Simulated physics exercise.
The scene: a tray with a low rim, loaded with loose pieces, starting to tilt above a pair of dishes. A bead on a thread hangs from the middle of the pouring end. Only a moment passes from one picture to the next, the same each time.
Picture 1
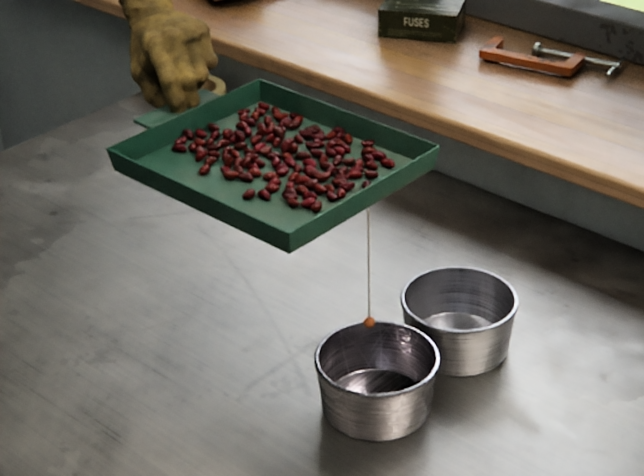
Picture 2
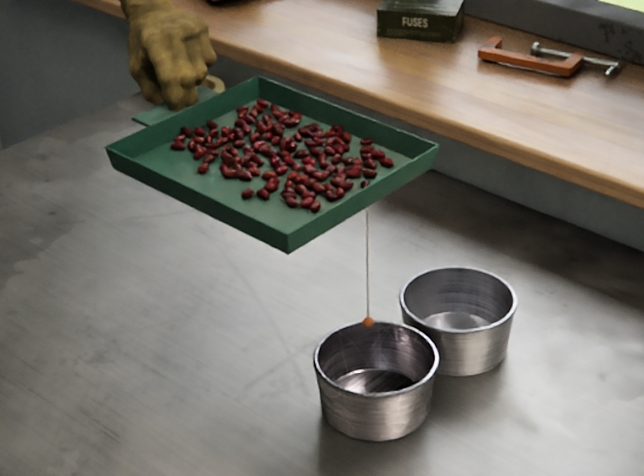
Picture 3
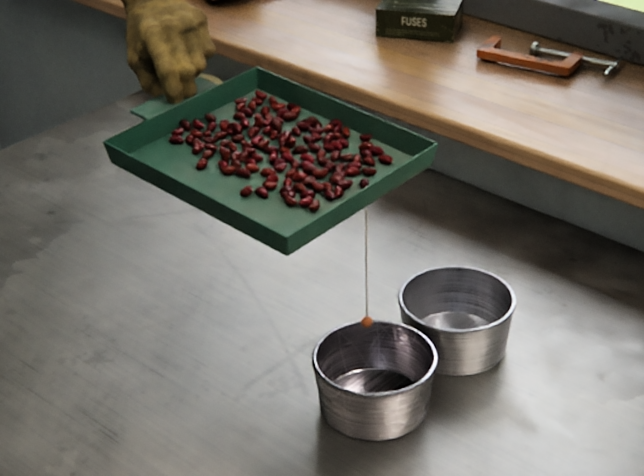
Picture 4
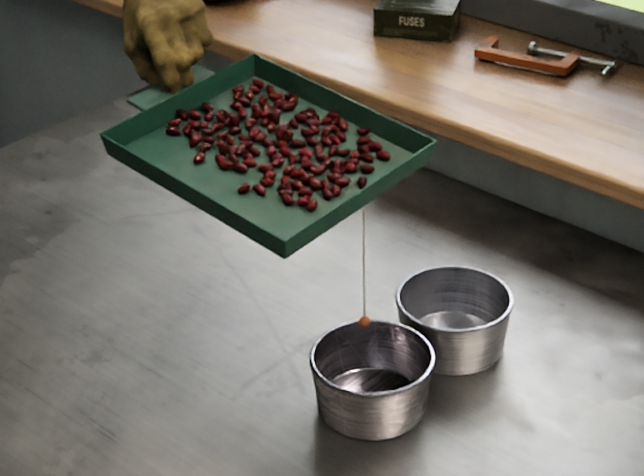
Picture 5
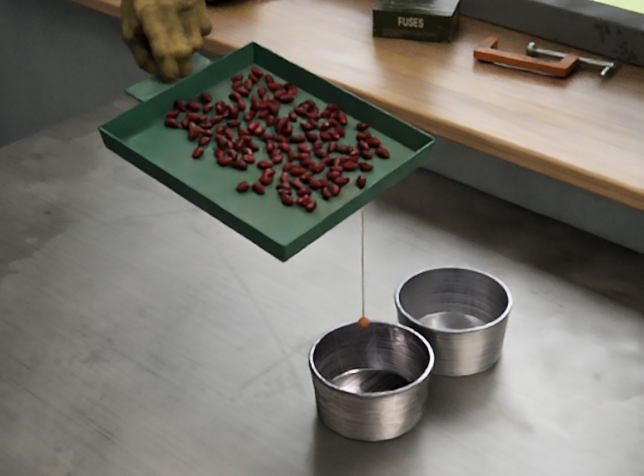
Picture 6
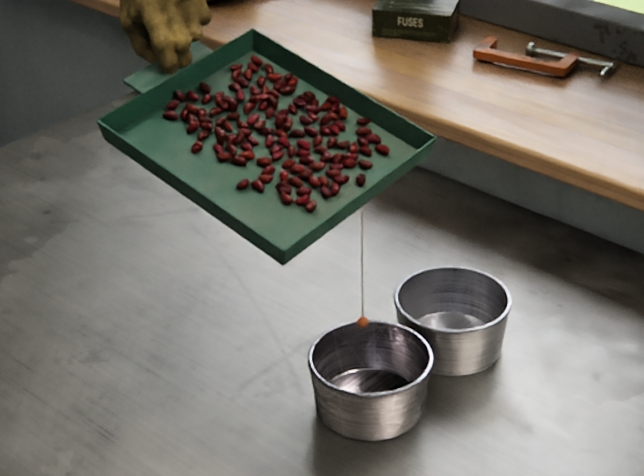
A gloved hand gradually tilts a green tray of red beans above two metal dishes.
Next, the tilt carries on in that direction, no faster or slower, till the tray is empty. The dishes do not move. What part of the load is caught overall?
Caught overall: Under half.
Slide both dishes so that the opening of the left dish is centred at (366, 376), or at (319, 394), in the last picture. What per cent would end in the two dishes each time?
Near 40 % and 90 %.
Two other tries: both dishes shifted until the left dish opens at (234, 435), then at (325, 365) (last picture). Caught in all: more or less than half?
At the first place the larger part, at the second the larger part.
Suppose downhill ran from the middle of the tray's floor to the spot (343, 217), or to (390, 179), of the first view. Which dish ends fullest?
First the left-hand dish, then right.
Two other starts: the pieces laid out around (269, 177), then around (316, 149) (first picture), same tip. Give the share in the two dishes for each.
Roughly 10 per cent, and 20 per cent.
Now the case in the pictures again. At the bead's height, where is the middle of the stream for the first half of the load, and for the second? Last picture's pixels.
Early half (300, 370), late half (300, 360).
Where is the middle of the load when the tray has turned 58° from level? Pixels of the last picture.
At about (293, 191).
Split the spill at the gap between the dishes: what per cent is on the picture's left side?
About 100 per cent.
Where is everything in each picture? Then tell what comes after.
The first picture shows corners of the pouring end near (288, 230) and (434, 146), level; middle of the load near (274, 156), kidney beans; left dish near (423, 401); right dish near (504, 339); bead on its thread near (369, 322).
The second picture shows corners of the pouring end near (287, 231) and (433, 145), level; middle of the load near (272, 154).
The third picture shows corners of the pouring end near (286, 233) and (432, 143), tipped barely, lowest at the left corner; middle of the load near (271, 150).
The fourth picture shows corners of the pouring end near (285, 237) and (430, 141), tipped a little, lowest at the left corner; middle of the load near (269, 143).
The fifth picture shows corners of the pouring end near (284, 242) and (430, 139), tipped a little, lowest at the left corner; middle of the load near (268, 138).
The sixth picture shows corners of the pouring end near (284, 246) and (430, 137), tipped a little, lowest at the left corner; middle of the load near (267, 132); left dish near (417, 401); right dish near (498, 338).
Shortly afterwards, tray tipped steeply; all but a few on the tray; only a few in the air.
Next, tray tipped right over; the bulk on the tray; a little outside both; only a few in the air.
Some moments later, tray tipped past a quarter turn; near a quarter in the left dish; the bulk outside both.
In the end, tray tipped past a quarter turn; near a quarter in the left dish; none at all in the right dish; the bulk outside both.
